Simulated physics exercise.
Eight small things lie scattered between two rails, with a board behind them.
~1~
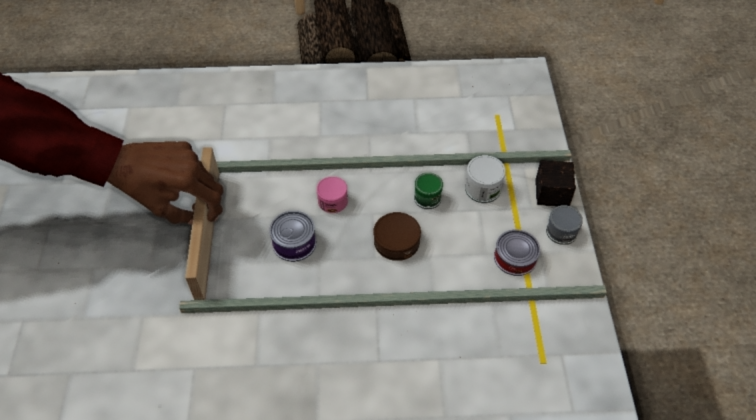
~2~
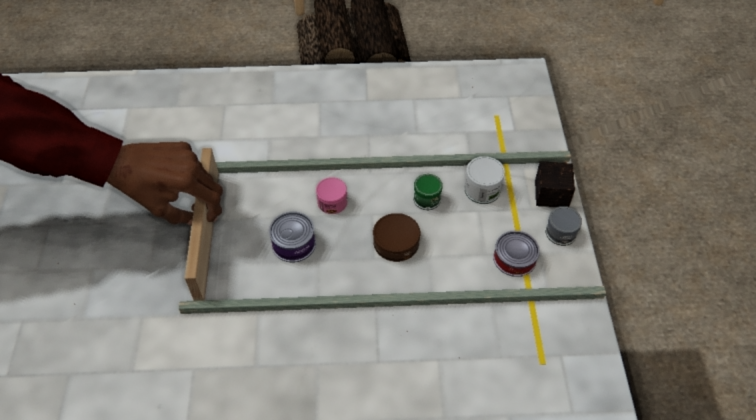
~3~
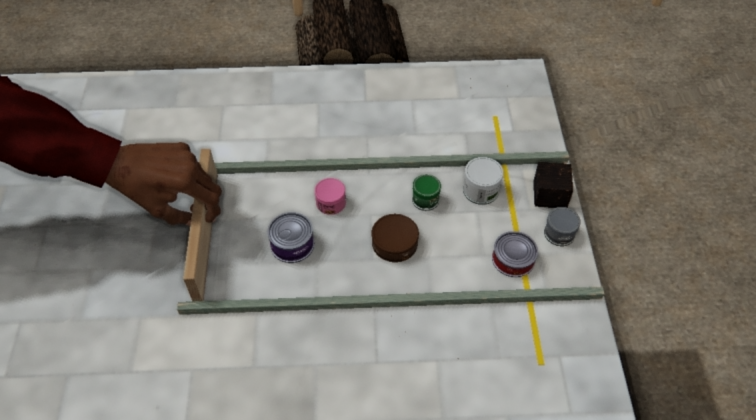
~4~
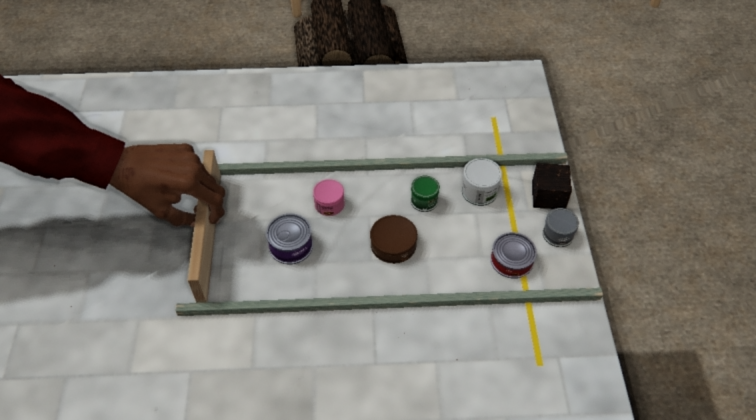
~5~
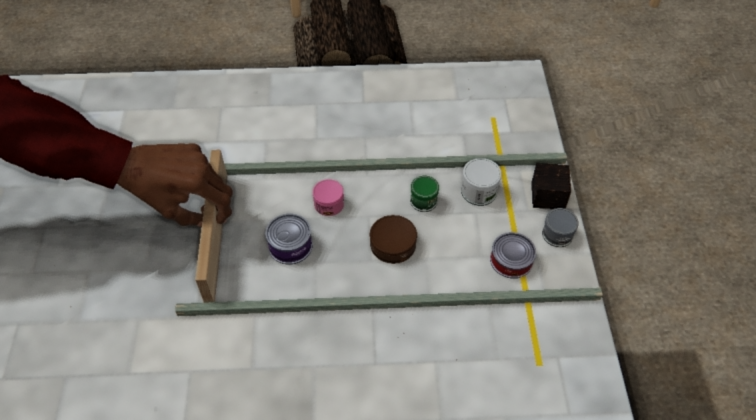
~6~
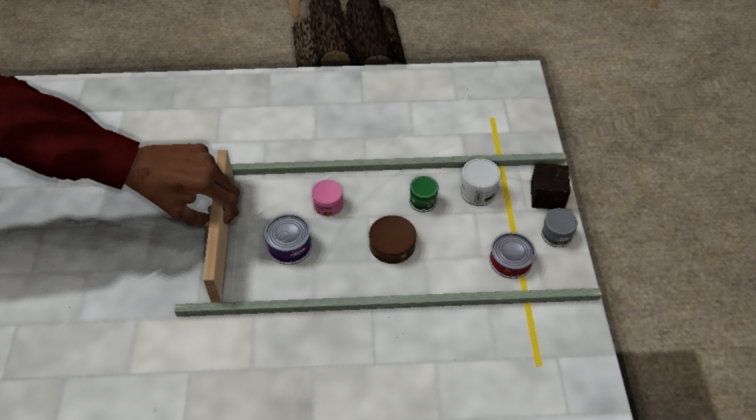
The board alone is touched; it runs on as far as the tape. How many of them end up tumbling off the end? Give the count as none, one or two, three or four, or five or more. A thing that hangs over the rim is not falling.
The count is one or two.
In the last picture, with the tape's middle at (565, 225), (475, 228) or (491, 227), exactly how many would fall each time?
Down on the floor: 6, 0 and 1.
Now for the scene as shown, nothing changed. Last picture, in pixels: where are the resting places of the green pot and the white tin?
The green pot comes to rest at (554, 203), and the white tin comes to rest at (530, 170).
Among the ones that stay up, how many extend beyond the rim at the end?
Looks like 2 of them.
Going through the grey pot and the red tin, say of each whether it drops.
Taking them one at a time, the grey pot ends up down; as for the red tin, it remains in place.
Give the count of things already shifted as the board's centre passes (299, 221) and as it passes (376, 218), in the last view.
Tally: 1; 3.
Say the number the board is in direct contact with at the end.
At rest, 2 are in contact.
Soon after, none off yet; grey pot at rest near (559, 228); black block at rest near (550, 187); red tin at rest near (512, 255).
Then, none off yet; grey pot moved about its own width near (579, 227); black block at rest near (557, 185); red tin moved about its own width near (558, 268).
At rest, the number that fall off is one or two; fallen, grey pot.
